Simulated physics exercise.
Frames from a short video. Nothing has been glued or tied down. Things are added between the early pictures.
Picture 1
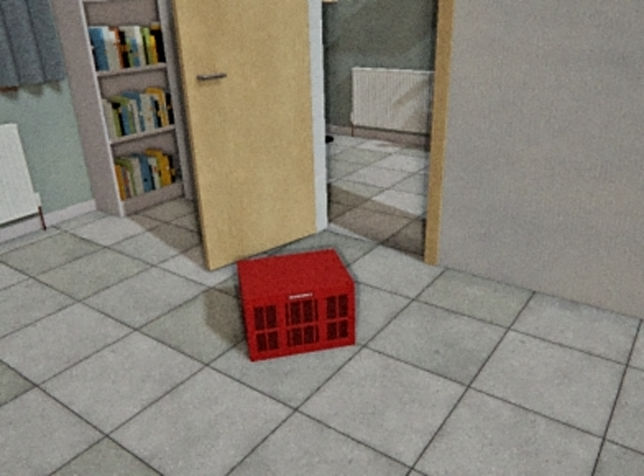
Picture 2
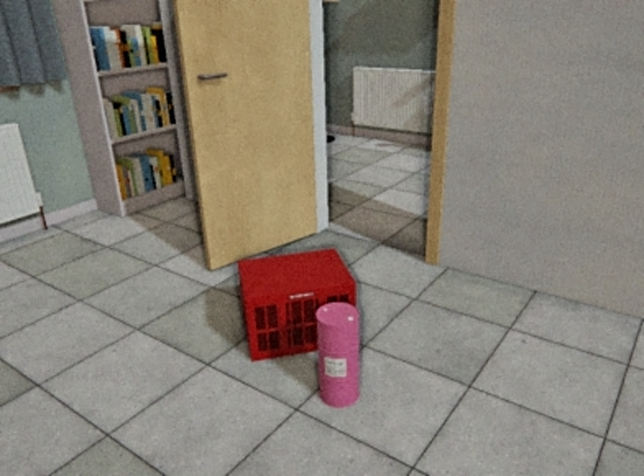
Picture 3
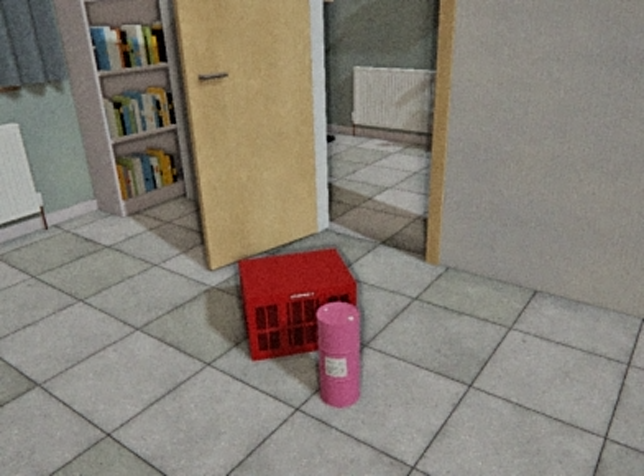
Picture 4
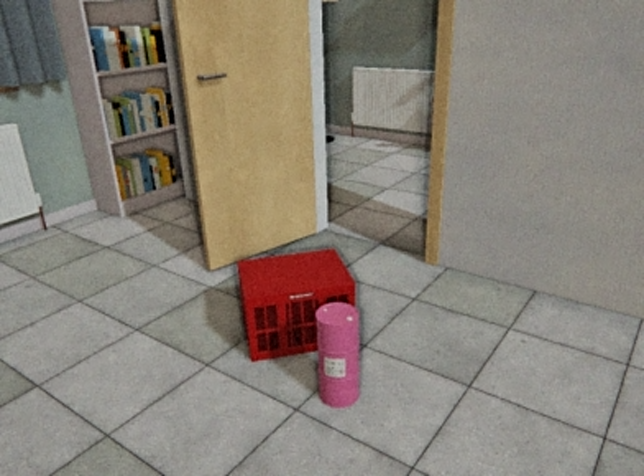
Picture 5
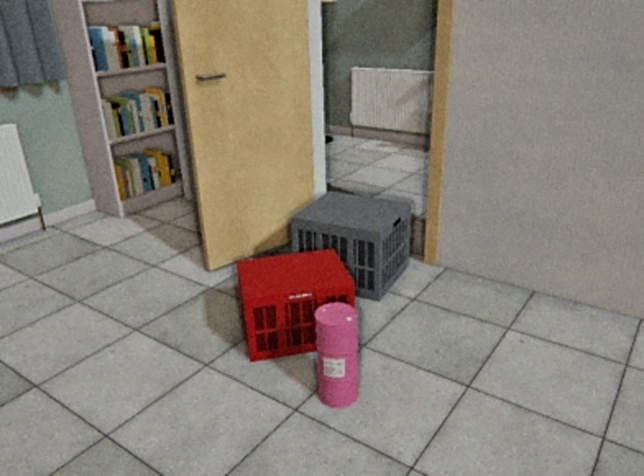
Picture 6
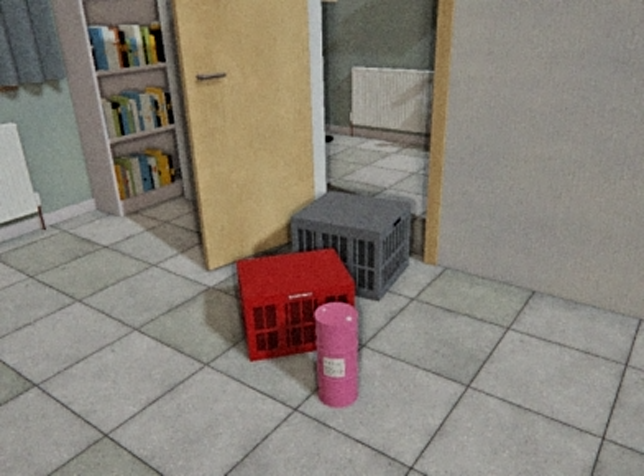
Pink canister appearing in front of a red crate, then a grey crate appearing behind it, beside a motionless wide-open door.
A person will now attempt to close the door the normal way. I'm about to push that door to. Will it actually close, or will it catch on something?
The door's path is barred.
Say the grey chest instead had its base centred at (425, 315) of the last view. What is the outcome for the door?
Then it swings home.
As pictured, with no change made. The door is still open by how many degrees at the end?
Angle: About 60°.
Then, 0.30 s on from there, open by 95°.
Then, 0.50 s on from there, open by 79°.
Then, 0.60 s on from there, open by 70°.
Then, 0.80 s on from there, open by 62°; grey chest shifted a little near (358, 242).
In the end, open by 62°; all 3 unmoved. At the end, from the last picture's camera, grey chest near (358, 242).
